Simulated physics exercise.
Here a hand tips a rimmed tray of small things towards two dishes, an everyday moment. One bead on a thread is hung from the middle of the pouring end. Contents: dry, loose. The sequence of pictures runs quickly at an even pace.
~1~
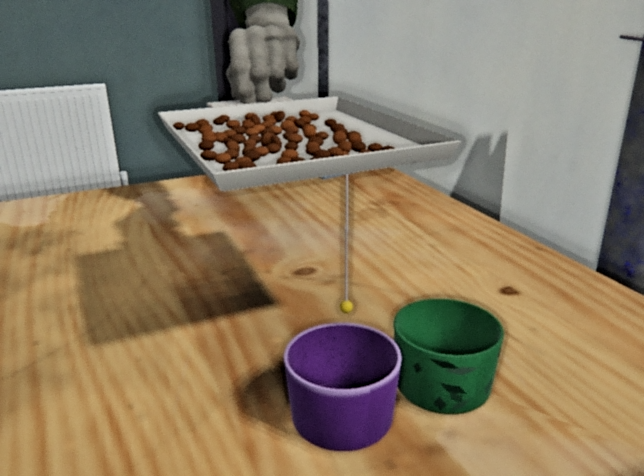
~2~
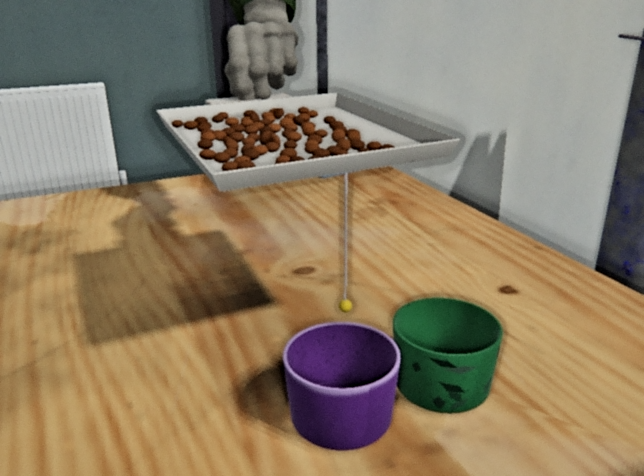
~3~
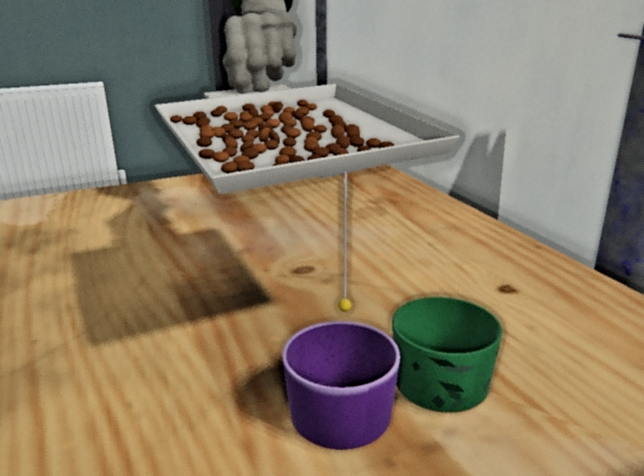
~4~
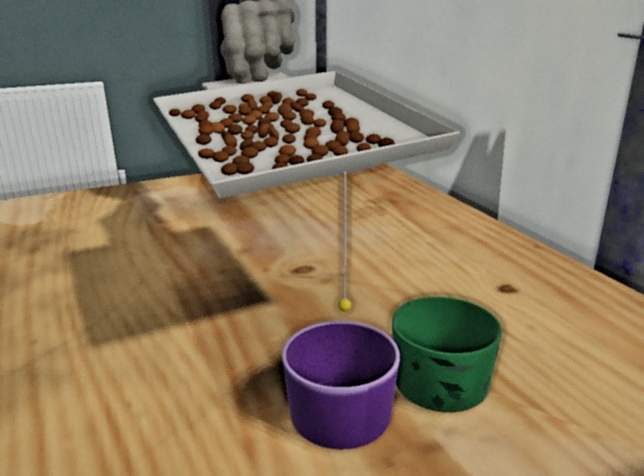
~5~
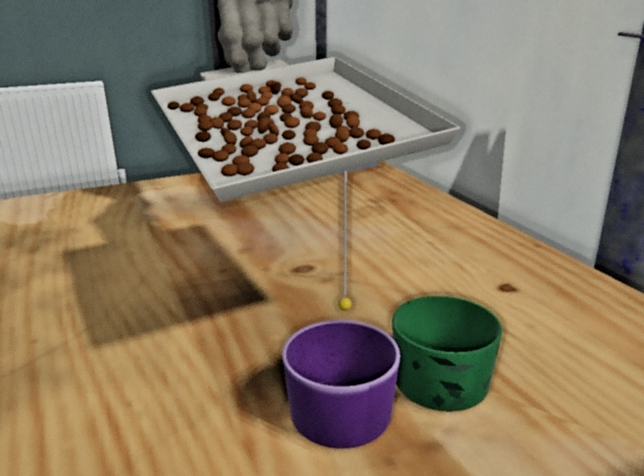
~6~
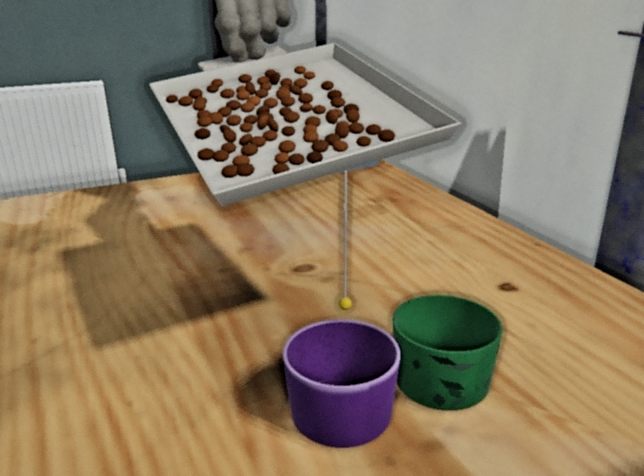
On a wooden table, a gray hand gradually tilts a tray of brown bits toward two dishes.
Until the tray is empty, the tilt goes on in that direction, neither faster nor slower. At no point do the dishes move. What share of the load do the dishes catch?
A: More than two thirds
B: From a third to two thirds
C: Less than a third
(C) Less than a third.
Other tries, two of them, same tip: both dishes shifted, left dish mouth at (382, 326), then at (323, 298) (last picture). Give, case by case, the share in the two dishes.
You'd end up with around 0 per cent and then around 0 per cent.
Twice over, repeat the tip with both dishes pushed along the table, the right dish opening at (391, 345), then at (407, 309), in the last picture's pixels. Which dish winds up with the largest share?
Trial 1: The one on the left side. Trial 2: The one on the left side.
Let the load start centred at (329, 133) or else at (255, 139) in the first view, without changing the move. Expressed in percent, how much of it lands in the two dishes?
First case: Around 10 %; second case: Around 0 %.
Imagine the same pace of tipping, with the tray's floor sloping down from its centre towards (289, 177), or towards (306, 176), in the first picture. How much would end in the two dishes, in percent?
30 and 40 per cent, in that order.
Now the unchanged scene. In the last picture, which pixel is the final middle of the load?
At about (237, 420), give or take.
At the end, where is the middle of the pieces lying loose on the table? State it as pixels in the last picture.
Its middle is at roughly (229, 422).
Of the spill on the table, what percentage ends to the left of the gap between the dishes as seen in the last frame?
Some 100 %.
Soon, tray tipped steeply; most on the tray; a stray few outside both; a small part in the air.
A while on, tray tipped right over; a small part in the left dish; nearly all outside both; a stray few in the air.
Towards the end, tray tipped past a quarter turn; a small part in the left dish; nearly all outside both.
Finally, tray tipped past a quarter turn; a small part in the left dish; none in the right dish; nearly all outside both.
